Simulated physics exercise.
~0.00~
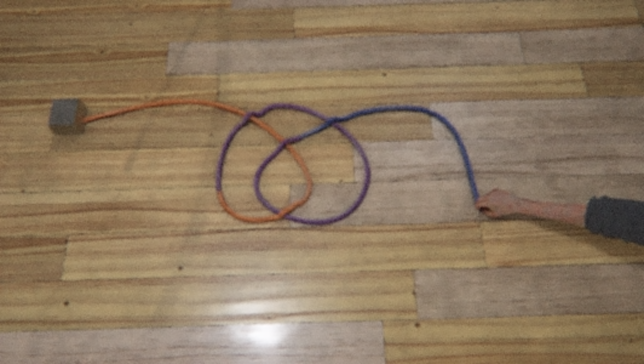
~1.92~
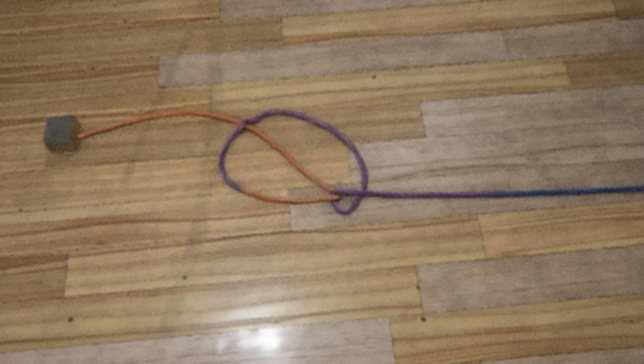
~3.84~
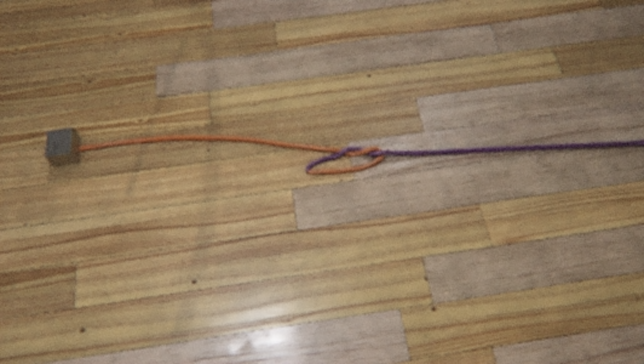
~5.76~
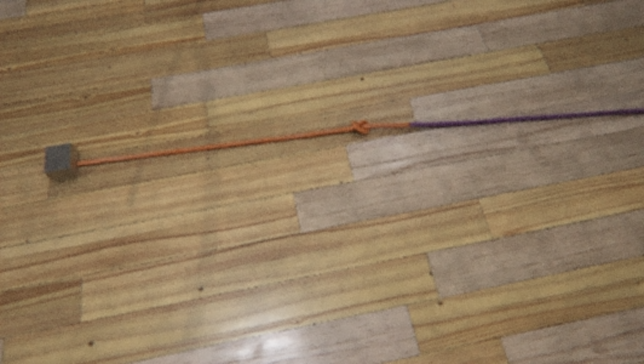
The video shows a hand holding the right end of a looped orange, purple and blue rope on a wooden floor, its left end attached to a small grey block. The rope is drawn rightward, and its loops shrink until it lies straight with a small orange knot.
